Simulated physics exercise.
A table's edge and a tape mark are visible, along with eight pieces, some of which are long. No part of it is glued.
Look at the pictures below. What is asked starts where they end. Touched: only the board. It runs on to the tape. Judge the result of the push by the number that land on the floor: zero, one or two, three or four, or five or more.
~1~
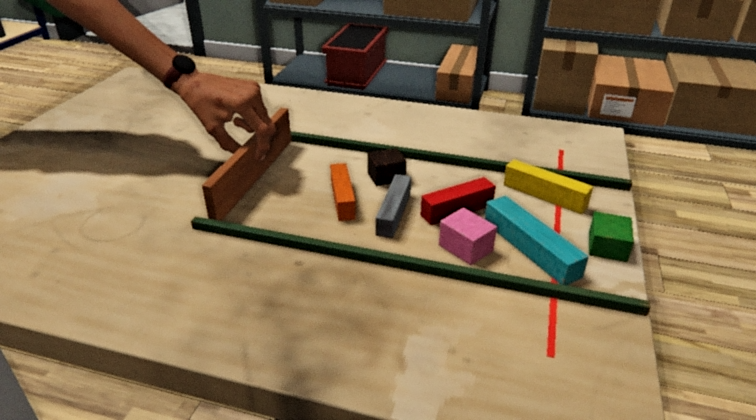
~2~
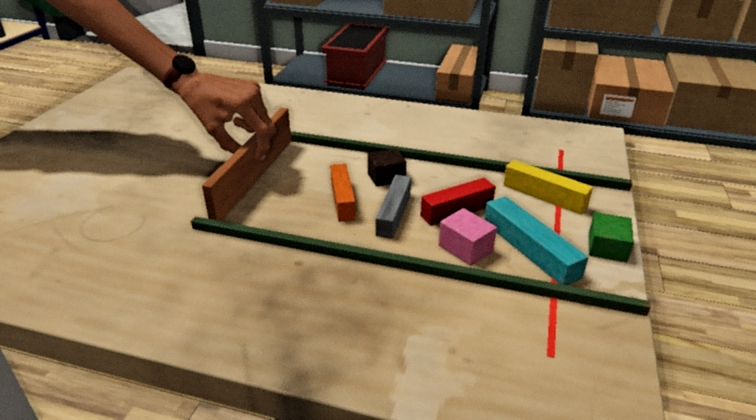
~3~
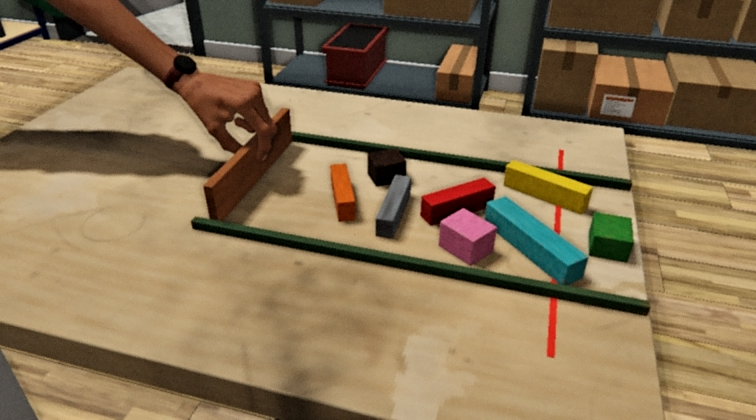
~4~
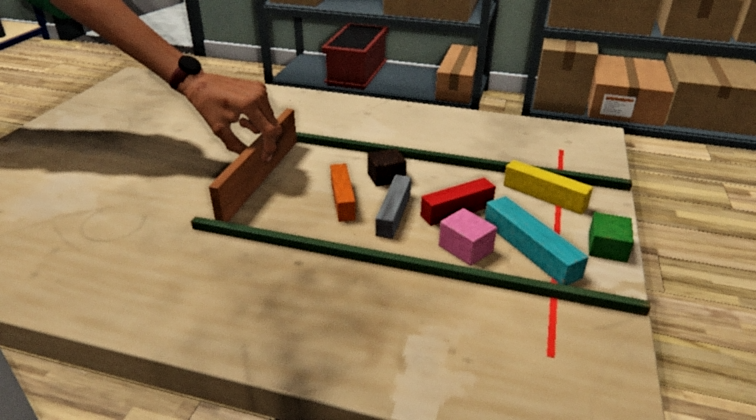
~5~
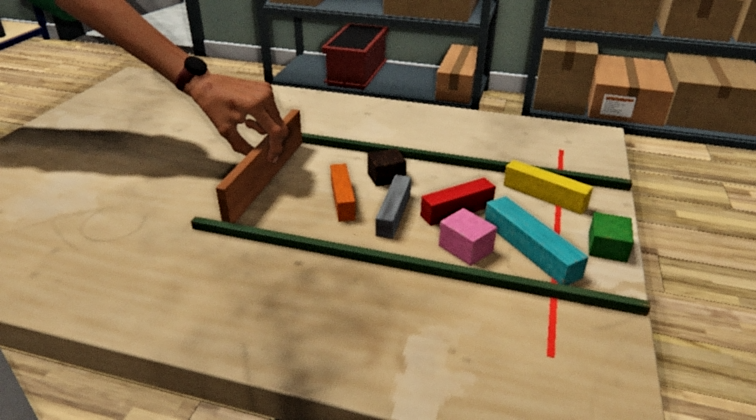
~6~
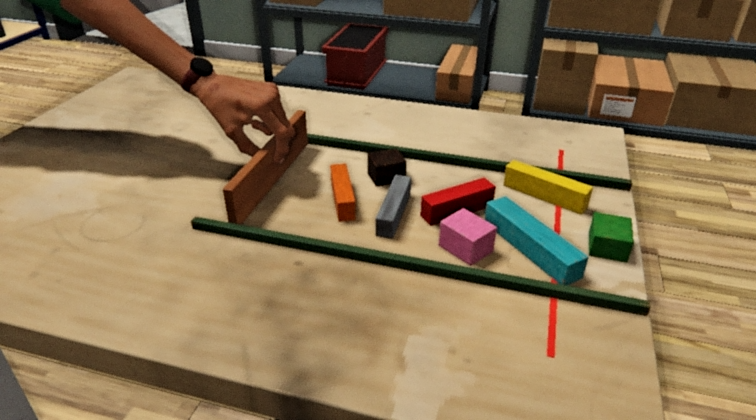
After the push, one or two are missing from the table.
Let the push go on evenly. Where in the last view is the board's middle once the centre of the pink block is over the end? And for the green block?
When the pink block crosses, the middle is near (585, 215); when the green block crosses, near (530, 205).
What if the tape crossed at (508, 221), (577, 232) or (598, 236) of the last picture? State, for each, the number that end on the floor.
0, 2, 5.
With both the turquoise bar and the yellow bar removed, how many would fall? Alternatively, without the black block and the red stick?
0 for the first case, 1 for the second.
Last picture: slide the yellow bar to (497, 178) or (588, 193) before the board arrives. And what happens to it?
Taken in order, it keeps its place and then keeps its place.
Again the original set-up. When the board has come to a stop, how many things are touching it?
It's 3.
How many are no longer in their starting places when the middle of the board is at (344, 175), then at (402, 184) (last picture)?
The first count is 1, and then it's 4.
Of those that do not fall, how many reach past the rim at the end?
My count gives 1.
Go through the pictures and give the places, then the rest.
The first frame shows green block (611, 236); yellow bar (546, 186); turquoise bar (533, 238); board (253, 161); tape (557, 229).
The second frame shows yellow bar (546, 187); board (253, 161).
The third frame shows turquoise bar (533, 238); red stick (458, 201).
The fourth frame shows green block (610, 237); black block (387, 167).
The fifth frame shows yellow bar (546, 187); grey stick (394, 205).
The sixth frame shows green block (610, 237); yellow bar (546, 187); turquoise bar (533, 238); board (271, 163); tape (557, 229).
Soon after, none off yet; green block at rest near (610, 237); yellow bar at rest near (546, 187); turquoise bar at rest near (533, 238).
By the end, the number that fall off is one or two; fallen, turquoise bar and green block.
